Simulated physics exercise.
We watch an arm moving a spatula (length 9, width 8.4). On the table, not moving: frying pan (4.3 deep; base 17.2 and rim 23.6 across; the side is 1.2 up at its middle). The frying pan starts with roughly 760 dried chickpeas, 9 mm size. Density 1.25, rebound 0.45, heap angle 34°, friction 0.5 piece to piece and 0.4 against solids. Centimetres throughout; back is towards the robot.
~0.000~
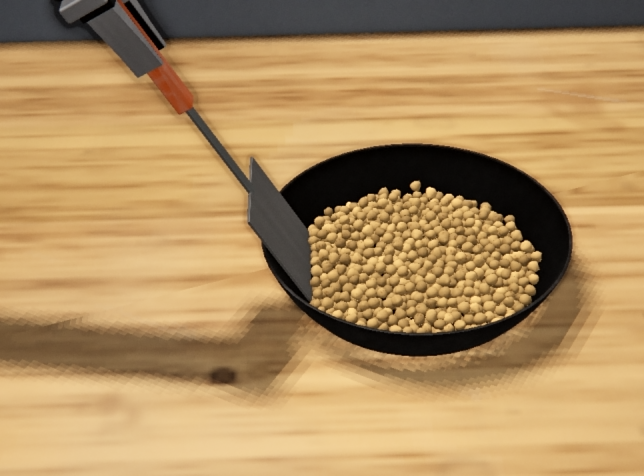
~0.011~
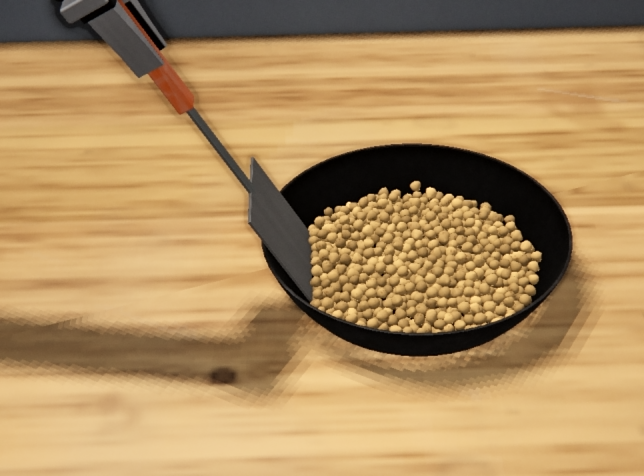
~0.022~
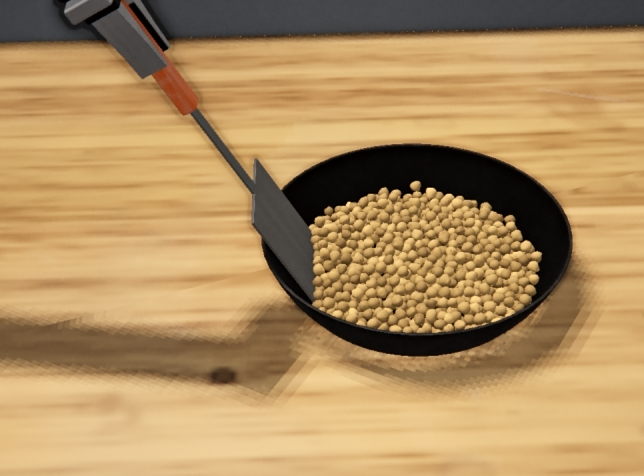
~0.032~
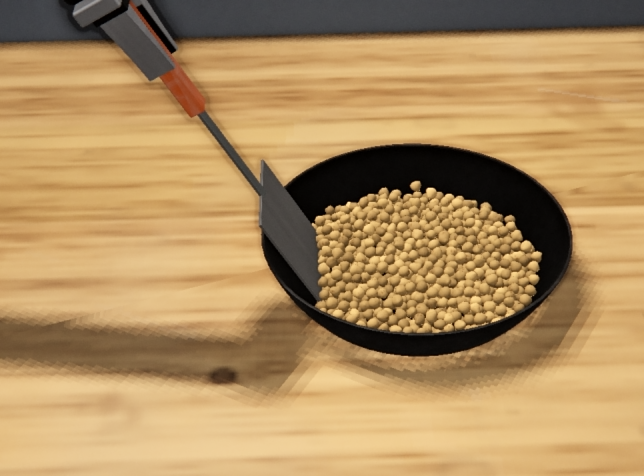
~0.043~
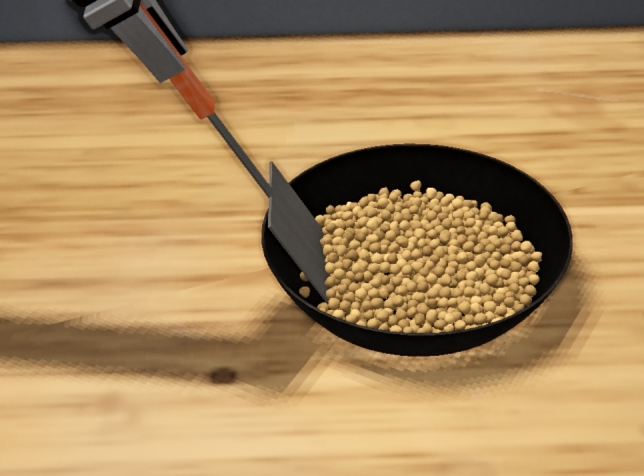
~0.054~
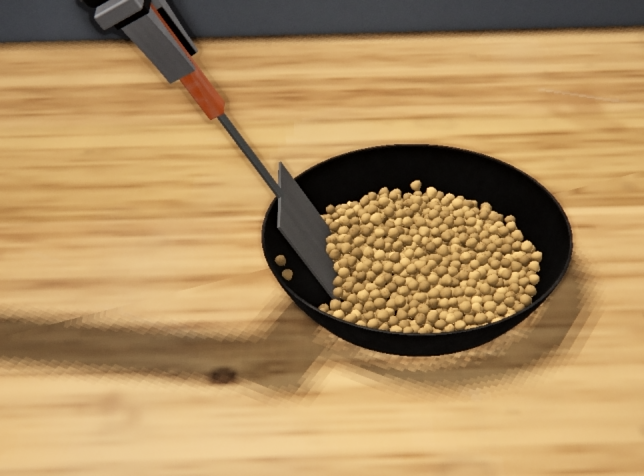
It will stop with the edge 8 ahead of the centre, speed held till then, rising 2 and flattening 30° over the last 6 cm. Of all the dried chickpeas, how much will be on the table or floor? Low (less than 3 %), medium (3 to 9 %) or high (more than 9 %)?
A medium share, 3 to 9 %, ends on the table or floor.
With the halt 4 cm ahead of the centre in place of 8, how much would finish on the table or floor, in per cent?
It would be near 0 per cent.
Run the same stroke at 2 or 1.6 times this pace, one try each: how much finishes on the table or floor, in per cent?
Some 25 and 15 per cent.
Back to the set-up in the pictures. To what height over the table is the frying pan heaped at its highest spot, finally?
Roughly 6.0 cm.
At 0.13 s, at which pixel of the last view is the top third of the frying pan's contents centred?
Around (434, 248).
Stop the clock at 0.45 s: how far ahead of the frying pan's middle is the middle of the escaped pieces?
Some 14 cm.
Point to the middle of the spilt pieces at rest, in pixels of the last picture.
Around (599, 255).
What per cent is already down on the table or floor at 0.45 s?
Some 4 per cent.
After 0.13 s, sloping 61°, highest piece 13 above the table; 757 in the frying pan, 2 on the blade or in flight.
After 0.21 s, sloping 50°, highest piece 16 above the table; 757 in the frying pan, 2 on the blade or in flight.
After 0.45 s, sloping 31°, highest piece 6 above the table; 726 in the frying pan, 28 on the table or floor, 5 on the blade or in flight.
After 1.50 s, sloping 31°, highest piece 6 above the table; 724 in the frying pan, 35 on the table or floor.
At rest, 724 in the frying pan, 35 on the table or floor. That is 5 % on the table or floor.
